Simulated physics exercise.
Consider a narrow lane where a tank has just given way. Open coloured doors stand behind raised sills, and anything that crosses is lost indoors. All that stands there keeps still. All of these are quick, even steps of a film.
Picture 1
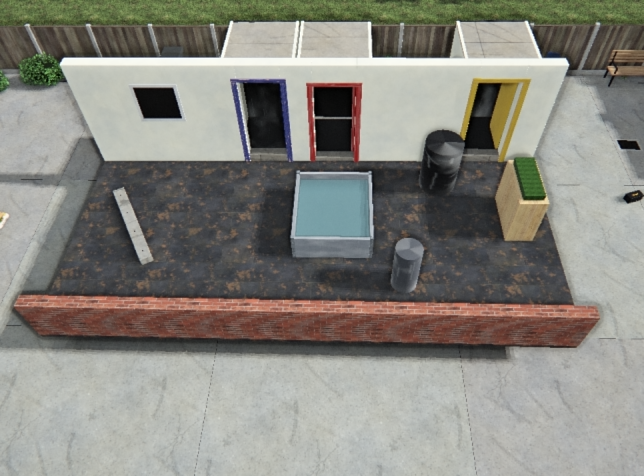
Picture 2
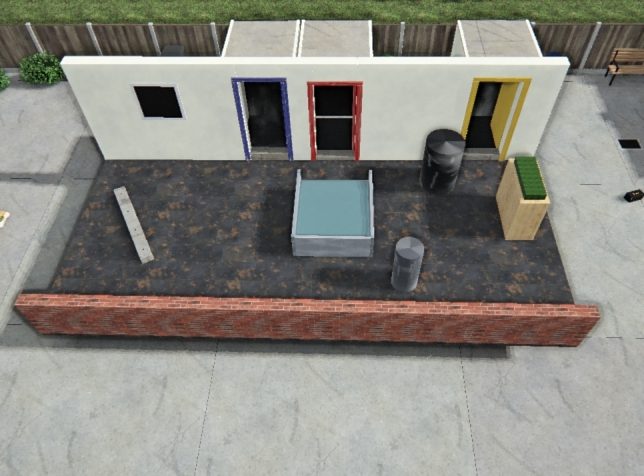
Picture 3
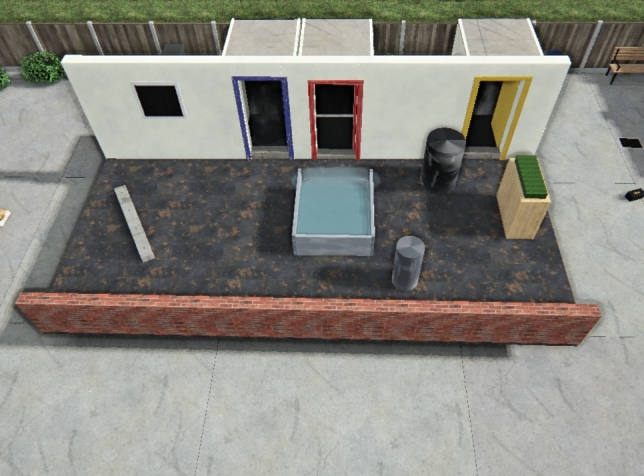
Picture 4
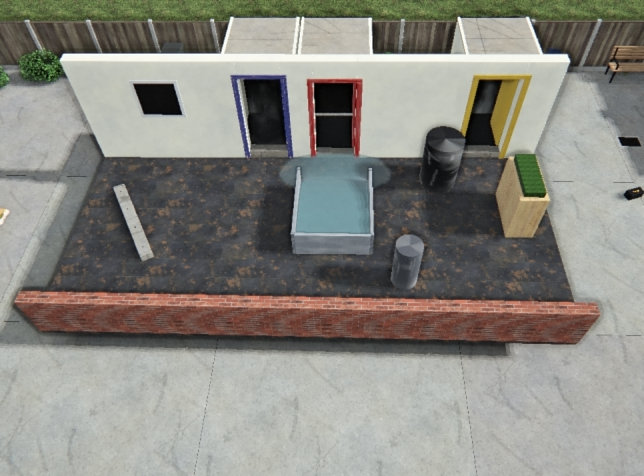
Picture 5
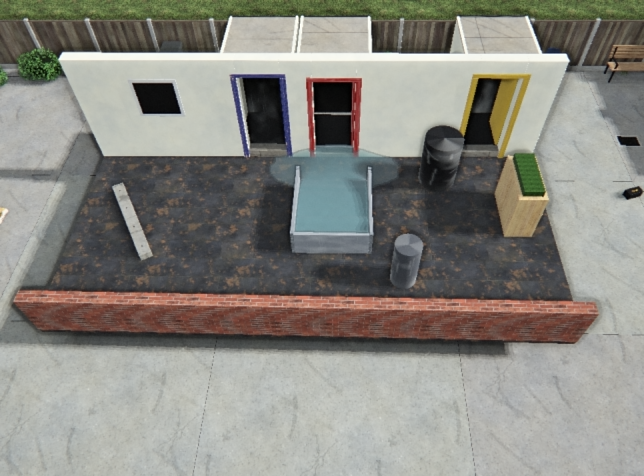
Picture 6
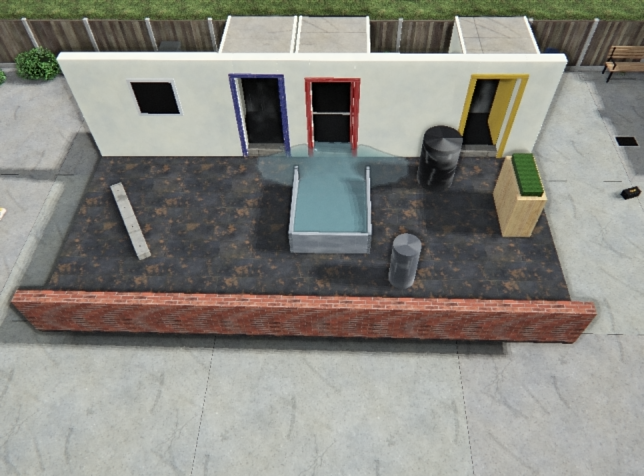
Walled yard with coloured doorways and an open tank, its far side opening and water spreading out toward the red door.
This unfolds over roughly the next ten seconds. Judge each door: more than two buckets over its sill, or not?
The blue door will let through no more than two buckets; the yellow door will let through no more than two buckets; the red door will let through over two buckets.
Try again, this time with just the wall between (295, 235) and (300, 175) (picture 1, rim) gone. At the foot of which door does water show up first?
Lab note - earliest arrival at the blue one.
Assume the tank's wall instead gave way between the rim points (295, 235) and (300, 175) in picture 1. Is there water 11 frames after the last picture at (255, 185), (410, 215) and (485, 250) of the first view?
Taking each in turn, they come out watered, kept dry, kept dry.
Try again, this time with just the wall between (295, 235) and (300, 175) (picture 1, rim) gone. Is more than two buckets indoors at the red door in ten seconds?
Red: Falls short.
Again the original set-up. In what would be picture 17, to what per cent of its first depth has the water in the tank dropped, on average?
Roughly 30 %.
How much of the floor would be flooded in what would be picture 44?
Near 45 in a hundred.
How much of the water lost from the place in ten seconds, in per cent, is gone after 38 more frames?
Estimate: Some 85 %.
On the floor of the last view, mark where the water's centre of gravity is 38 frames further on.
Somewhere near (304, 206).
A moment on, water covers 10 % of the floor; the blue door wet at the sill, nothing in, the yellow door not reached, the red door far over two buckets in.
Next, water covers 20 % of the floor; the blue door wet at the sill, nothing in, the yellow door wet at the sill, nothing in, the red door far over two buckets in.
Then, water covers 35 % of the floor; the blue door wet at the sill, nothing in, the yellow door wet at the sill, nothing in, the red door far over two buckets in.
Later, water covers 45 % of the floor; the blue door wet at the sill, nothing in, the yellow door wet at the sill, nothing in, the red door far over two buckets in.
In the end, water covers 55 % of the floor; the blue door wet at the sill, nothing in, the yellow door wet at the sill, nothing in, the red door far over two buckets in.
